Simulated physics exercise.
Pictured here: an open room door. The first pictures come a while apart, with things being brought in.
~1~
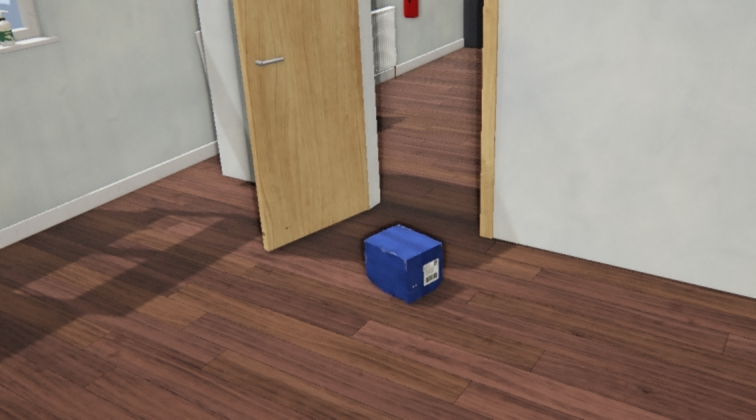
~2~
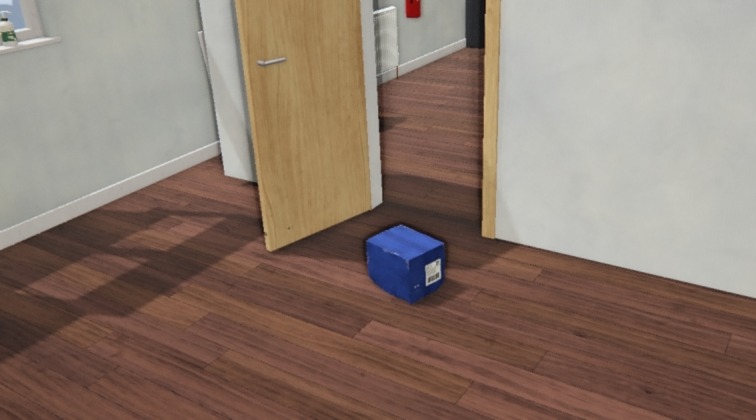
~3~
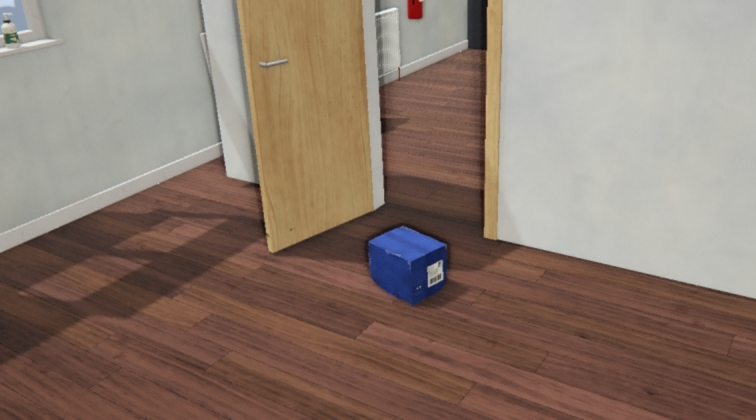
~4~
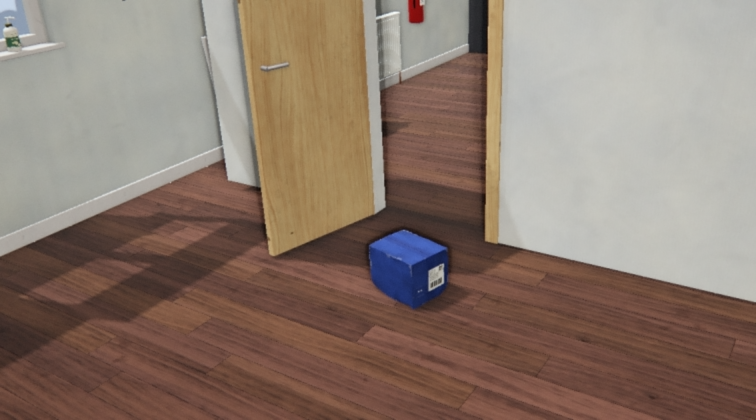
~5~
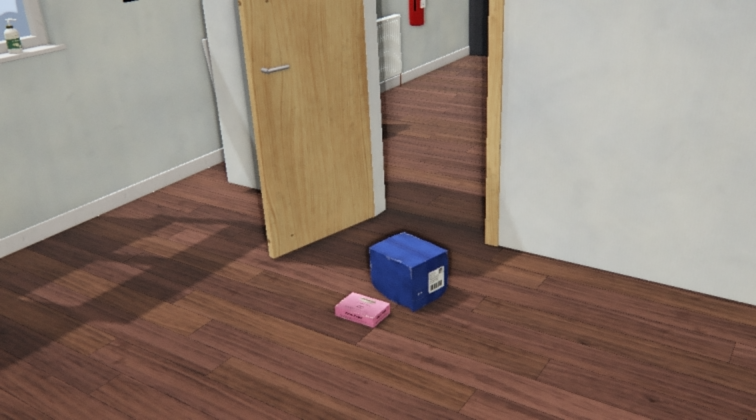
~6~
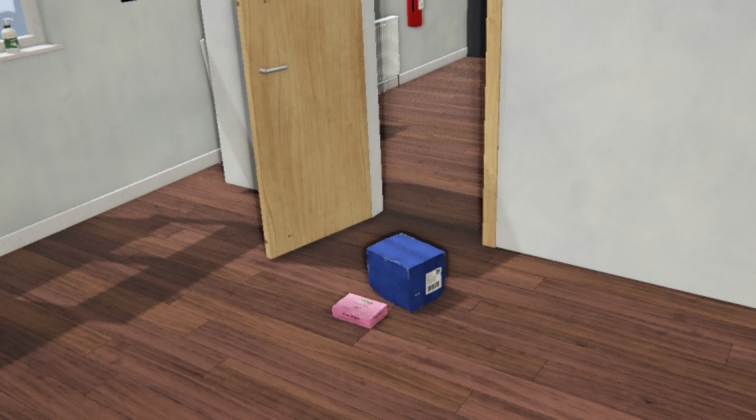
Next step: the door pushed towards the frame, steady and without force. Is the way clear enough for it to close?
The way is clear.
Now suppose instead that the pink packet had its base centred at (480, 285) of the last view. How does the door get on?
It then comes fully to.
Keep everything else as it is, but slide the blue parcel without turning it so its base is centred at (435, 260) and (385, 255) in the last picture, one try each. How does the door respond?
Well, on the first go it is held back, and on the second it is held back.
Then, 0.60 s past the last view, door at 80°.
Then, 1.10 s past the last view, door at 45°.
Then, 1.50 s past the last view, door at 18°; blue parcel displaced a little.
Finally, door at 0°; both still in place. Final places as the last picture's camera would see them, pink packet near (360, 311).
